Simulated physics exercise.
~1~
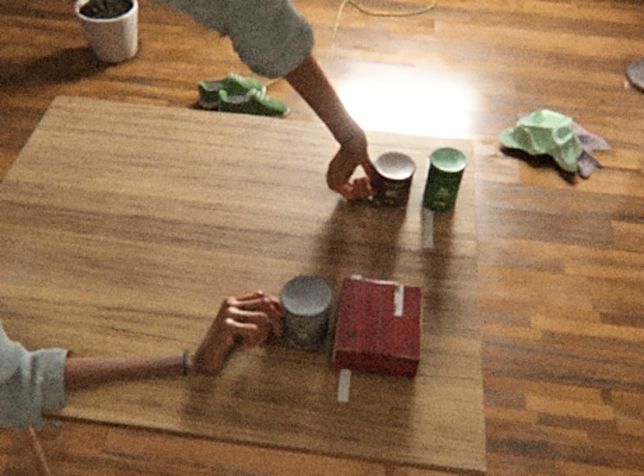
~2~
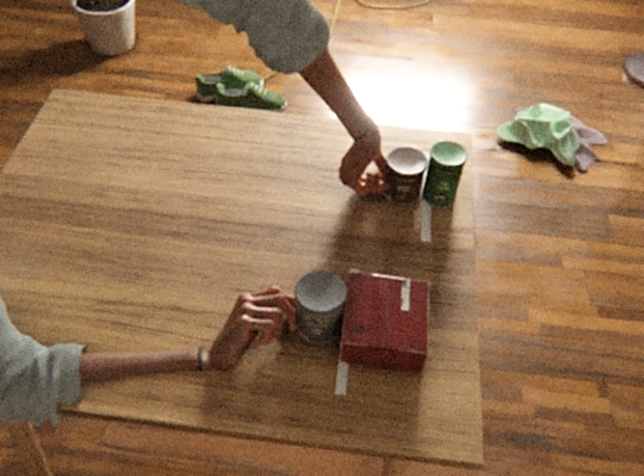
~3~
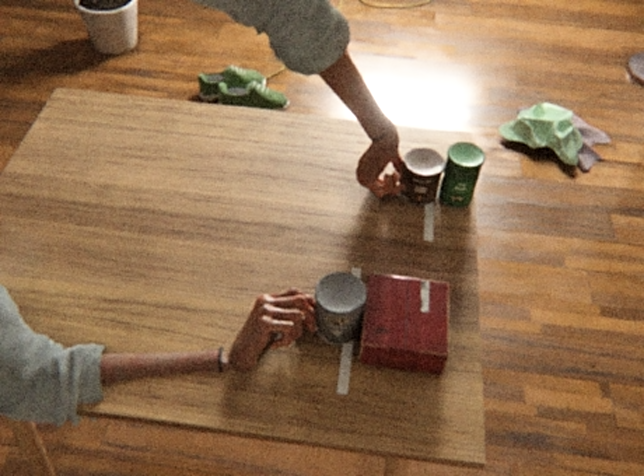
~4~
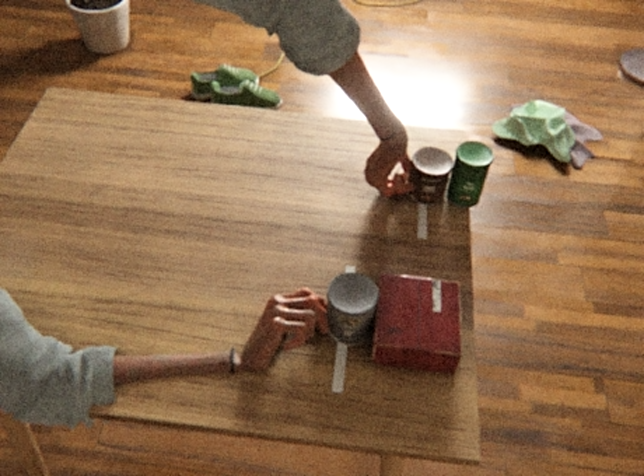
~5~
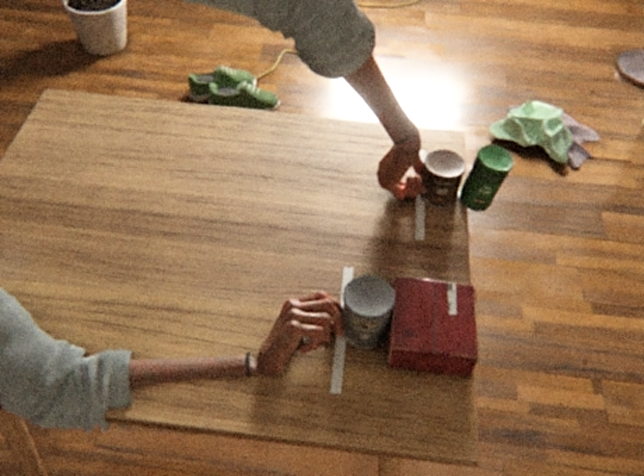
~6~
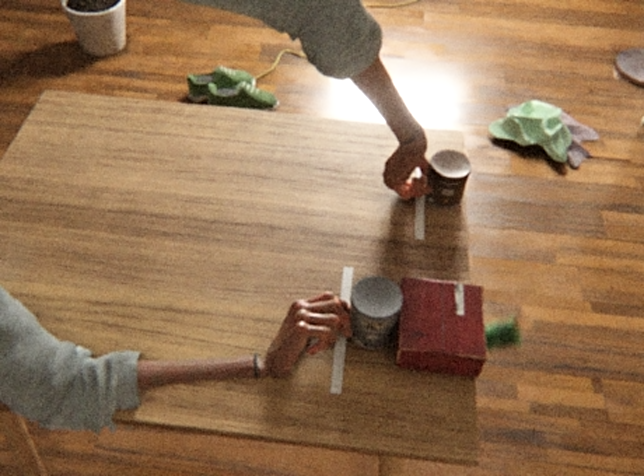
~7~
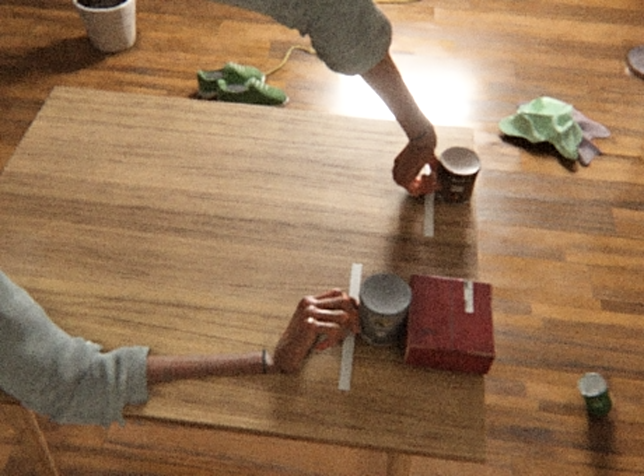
The clip opens on a wooden table seen from above, where two hands reach in from the left and the top, one behind a grey pot touching a red box, the other behind a brown pot beside a green tin. Both hands slowly push their pots to the right, moving the box and the tin toward the table's right edge. The green tin reaches the edge first and tilts outward, then drops off the side. It ends up on the floor at the lower right, while the red box stays at the table's edge with both pots still on top.
